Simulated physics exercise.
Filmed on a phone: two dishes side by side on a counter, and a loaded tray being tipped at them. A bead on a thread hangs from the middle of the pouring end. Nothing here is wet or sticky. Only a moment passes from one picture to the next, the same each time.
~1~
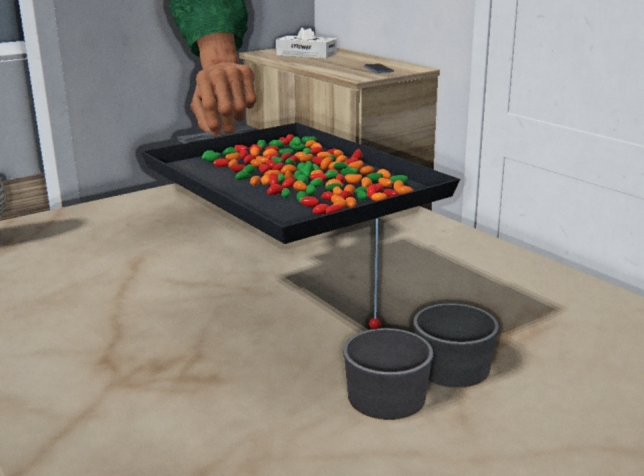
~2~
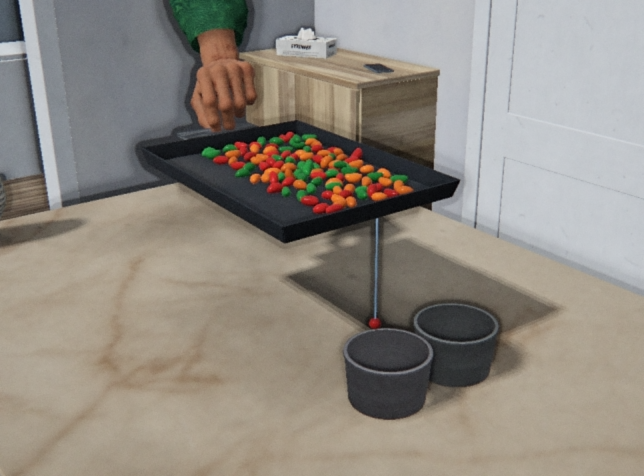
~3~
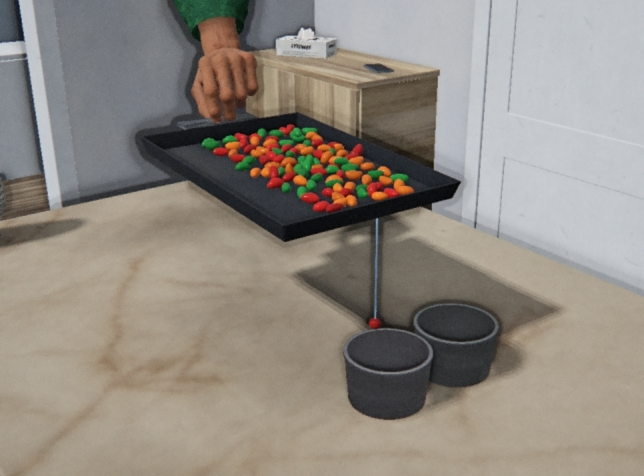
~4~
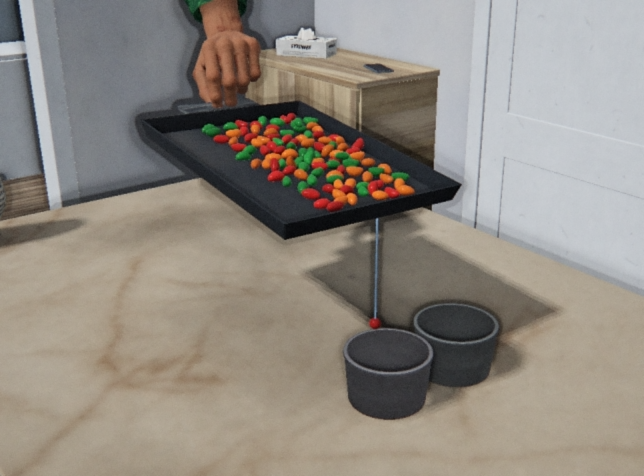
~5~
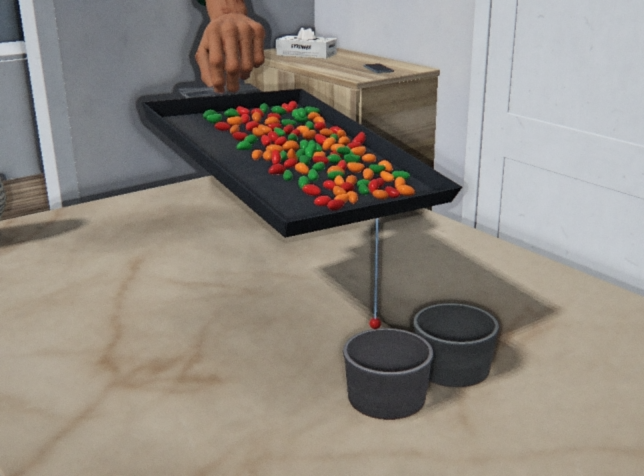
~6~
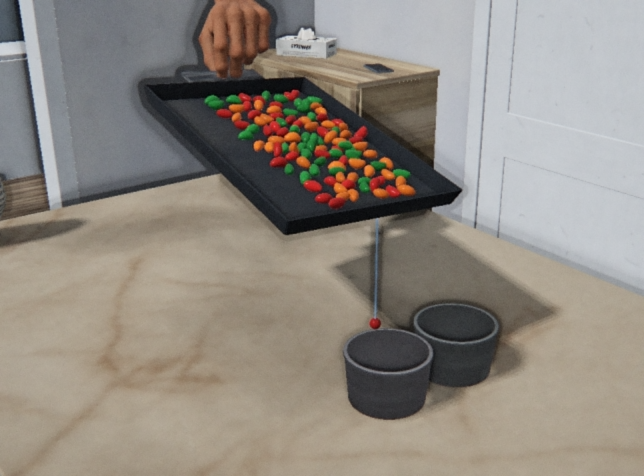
A hand in a green sleeve slowly raised the far end of a black tray of red, orange and green candies, tilting it gradually toward two dark dishes that stayed still on the counter.
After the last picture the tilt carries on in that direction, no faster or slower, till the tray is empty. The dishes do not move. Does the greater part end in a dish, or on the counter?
They take more than half between them.
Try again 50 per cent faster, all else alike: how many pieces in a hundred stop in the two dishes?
It comes to 70 per cent or so.
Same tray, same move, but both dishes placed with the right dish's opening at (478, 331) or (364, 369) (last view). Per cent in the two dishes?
Near 60 % and 0 %.
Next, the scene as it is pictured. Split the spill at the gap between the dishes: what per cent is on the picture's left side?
Near 20 %.
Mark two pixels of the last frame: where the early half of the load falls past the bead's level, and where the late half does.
Early half (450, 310), late half (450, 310).
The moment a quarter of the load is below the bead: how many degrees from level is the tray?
At about 110°.
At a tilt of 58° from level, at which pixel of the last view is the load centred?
At about (394, 155).
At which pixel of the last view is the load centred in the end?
Roughly at (452, 364).
Shortly afterwards, tray tipped steeply; the whole lot on the tray.
Next, tray tipped right over; all but a few on the tray; only a few in the left dish; only a few in the right dish; a little outside both.
Some moments later, tray tipped past a quarter turn; a little in the left dish; near two thirds in the right dish; near a quarter outside both.
In the end, tray tipped past a quarter turn; a little in the left dish; near two thirds in the right dish; near a quarter outside both.
